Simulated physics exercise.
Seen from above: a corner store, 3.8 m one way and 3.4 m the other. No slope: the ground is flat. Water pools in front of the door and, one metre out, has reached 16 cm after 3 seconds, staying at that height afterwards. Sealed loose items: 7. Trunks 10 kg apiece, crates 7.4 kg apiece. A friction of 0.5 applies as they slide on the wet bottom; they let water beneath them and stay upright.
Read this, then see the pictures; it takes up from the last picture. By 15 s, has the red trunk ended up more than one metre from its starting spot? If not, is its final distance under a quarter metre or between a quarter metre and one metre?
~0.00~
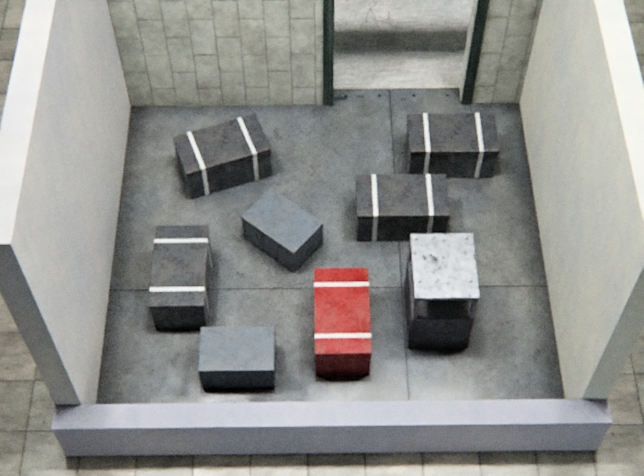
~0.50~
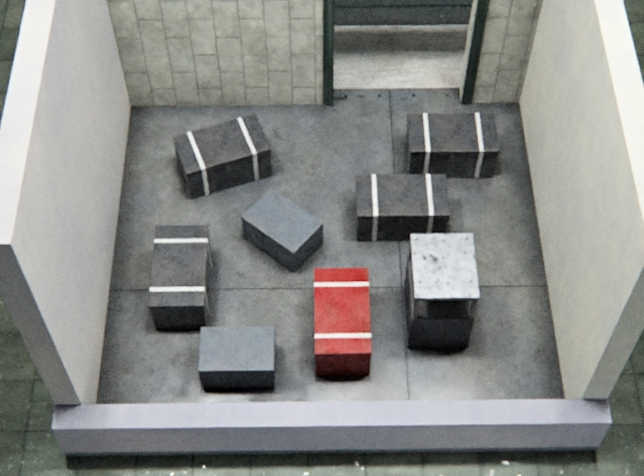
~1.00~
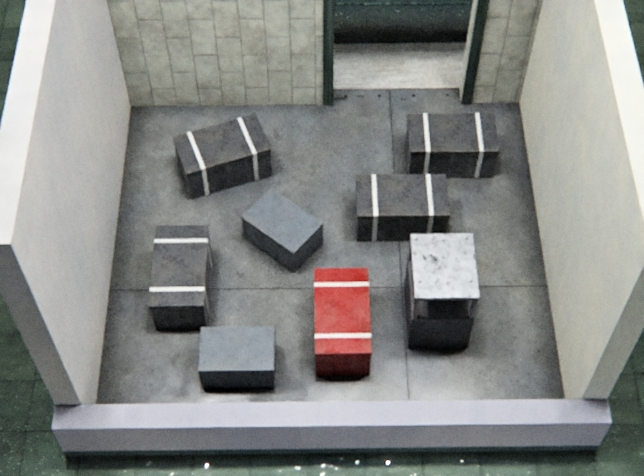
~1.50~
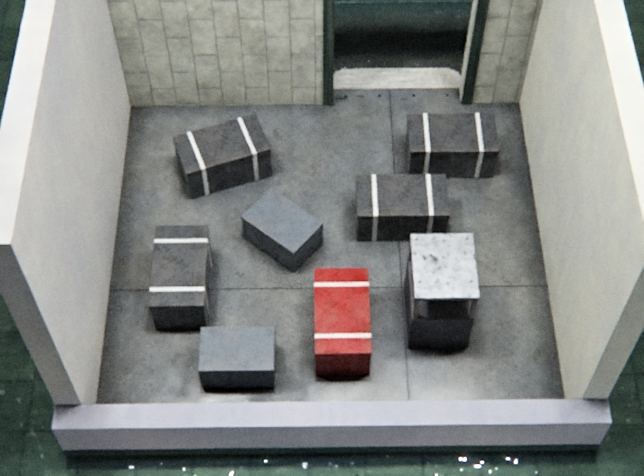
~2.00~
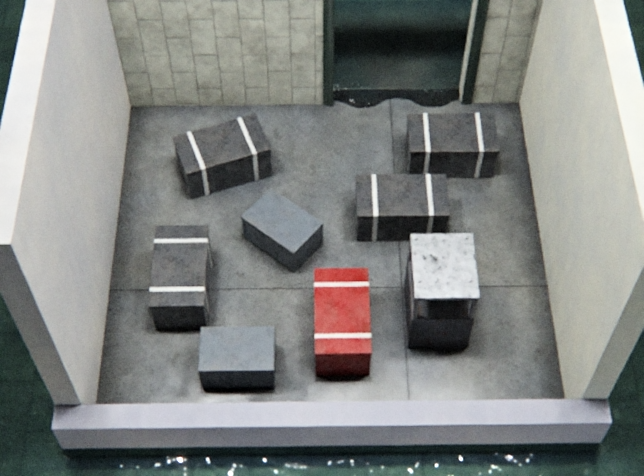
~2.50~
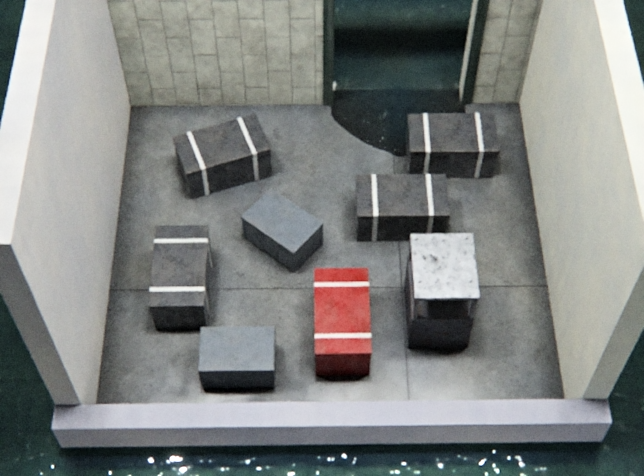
Distance covered: Large.
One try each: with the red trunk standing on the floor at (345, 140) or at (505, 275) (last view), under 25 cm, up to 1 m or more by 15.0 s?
I'd expect it to get swept far off the first time and to get swept far off the second time.
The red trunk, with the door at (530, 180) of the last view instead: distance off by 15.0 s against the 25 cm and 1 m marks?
I'd expect the red trunk to shift slightly.
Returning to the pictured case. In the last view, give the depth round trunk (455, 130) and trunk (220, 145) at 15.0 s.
Depth approx. 15 cm / 11 cm.
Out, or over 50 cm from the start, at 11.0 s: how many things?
By that point, 6.
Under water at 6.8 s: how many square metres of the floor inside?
Somewhere around 11.5 m2, roughly.
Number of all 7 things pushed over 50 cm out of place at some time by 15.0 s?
Counting them up, I find 7.
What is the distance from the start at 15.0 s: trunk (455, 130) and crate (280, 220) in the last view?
120 cm, 100 cm.
After 3.5 s the red trunk is near (342, 310), 0.0 m from its start, aground; 0 afloat.
After 6.8 s the red trunk is near (323, 353), 0.4 m from its start, afloat; 5 afloat.
After 11.0 s the red trunk is near (201, 314), 1.1 m from its start, afloat; 7 afloat.
After 15.0 s the red trunk is near (190, 247), 1.4 m from its start, afloat; 7 afloat.
